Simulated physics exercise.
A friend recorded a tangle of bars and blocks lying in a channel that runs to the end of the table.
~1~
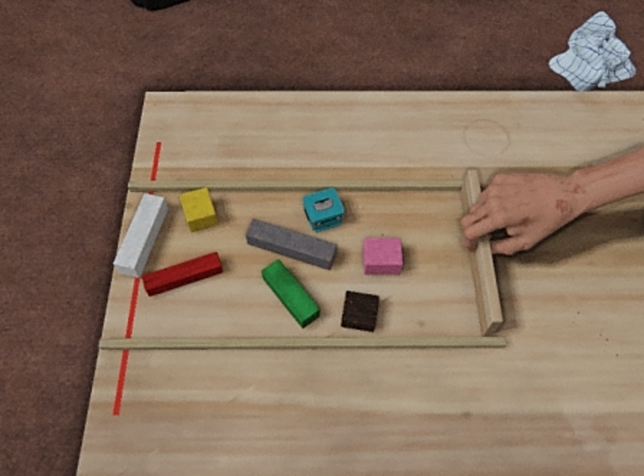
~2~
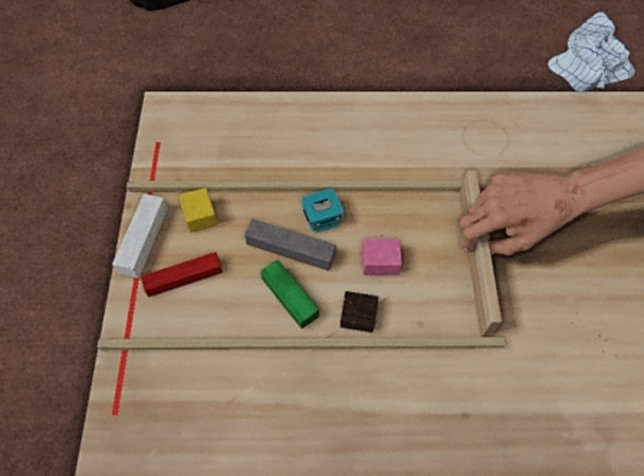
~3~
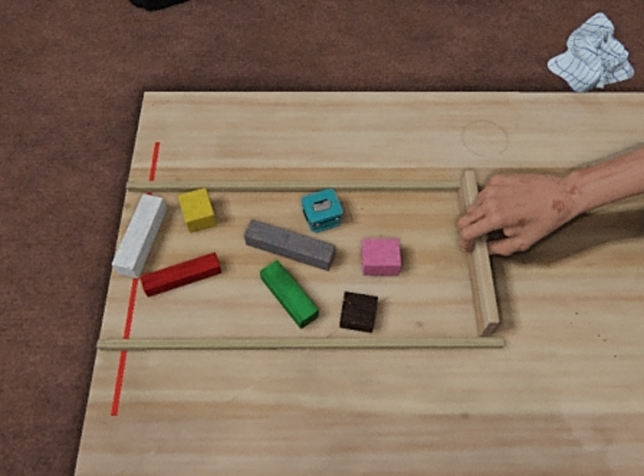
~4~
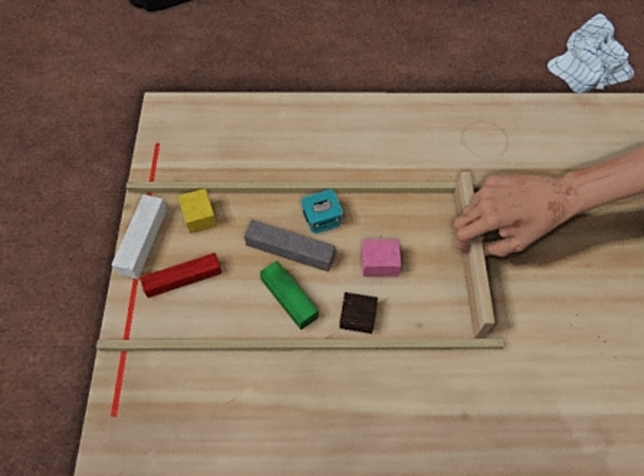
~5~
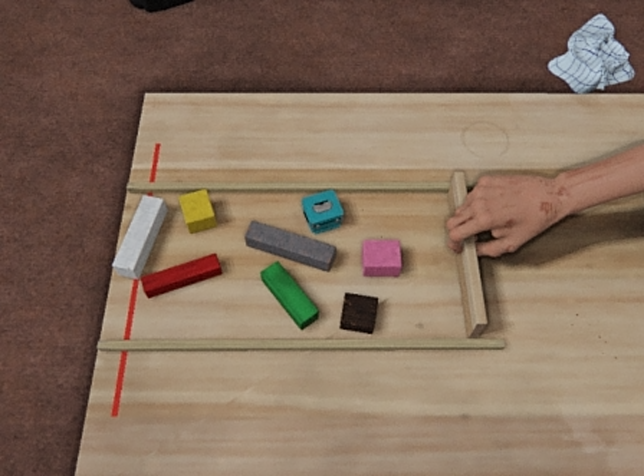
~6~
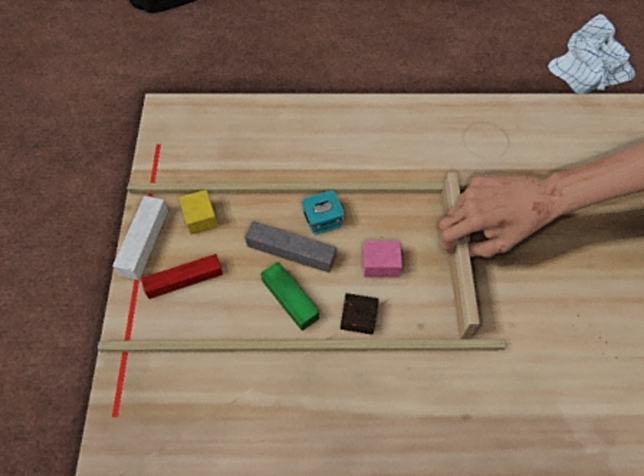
A hand slides a wooden board slightly left toward the colourful blocks, which stay still.
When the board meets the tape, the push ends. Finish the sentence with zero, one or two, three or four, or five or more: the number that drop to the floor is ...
The number that drop to the floor is five or more.
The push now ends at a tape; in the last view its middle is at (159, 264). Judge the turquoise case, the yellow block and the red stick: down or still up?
In this case the turquoise case does not drop; next, the yellow block drops; last, the red stick drops.
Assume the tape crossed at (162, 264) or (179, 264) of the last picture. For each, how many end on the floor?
Tallies in order: 4 and 3.
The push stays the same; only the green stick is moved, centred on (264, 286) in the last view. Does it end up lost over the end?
It drops down.
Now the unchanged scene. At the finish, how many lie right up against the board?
The answer is 3.
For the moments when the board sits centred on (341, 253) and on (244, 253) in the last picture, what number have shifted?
Tally: First 5; then 8.
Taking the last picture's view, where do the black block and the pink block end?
Final spots - black block (111, 318), pink block (118, 261).
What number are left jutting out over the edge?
Answer: 3.
Early on, none off yet; white bar at rest near (142, 237); red stick at rest near (183, 276); yellow block at rest near (199, 212).
A while later, none off yet; white bar on its side near (103, 247); red stick travelled a little near (137, 284); yellow block travelled about its own width near (151, 205).
Finally, the number that fall off is five or more; lost, green stick, grey bar, yellow block, red stick and white bar.
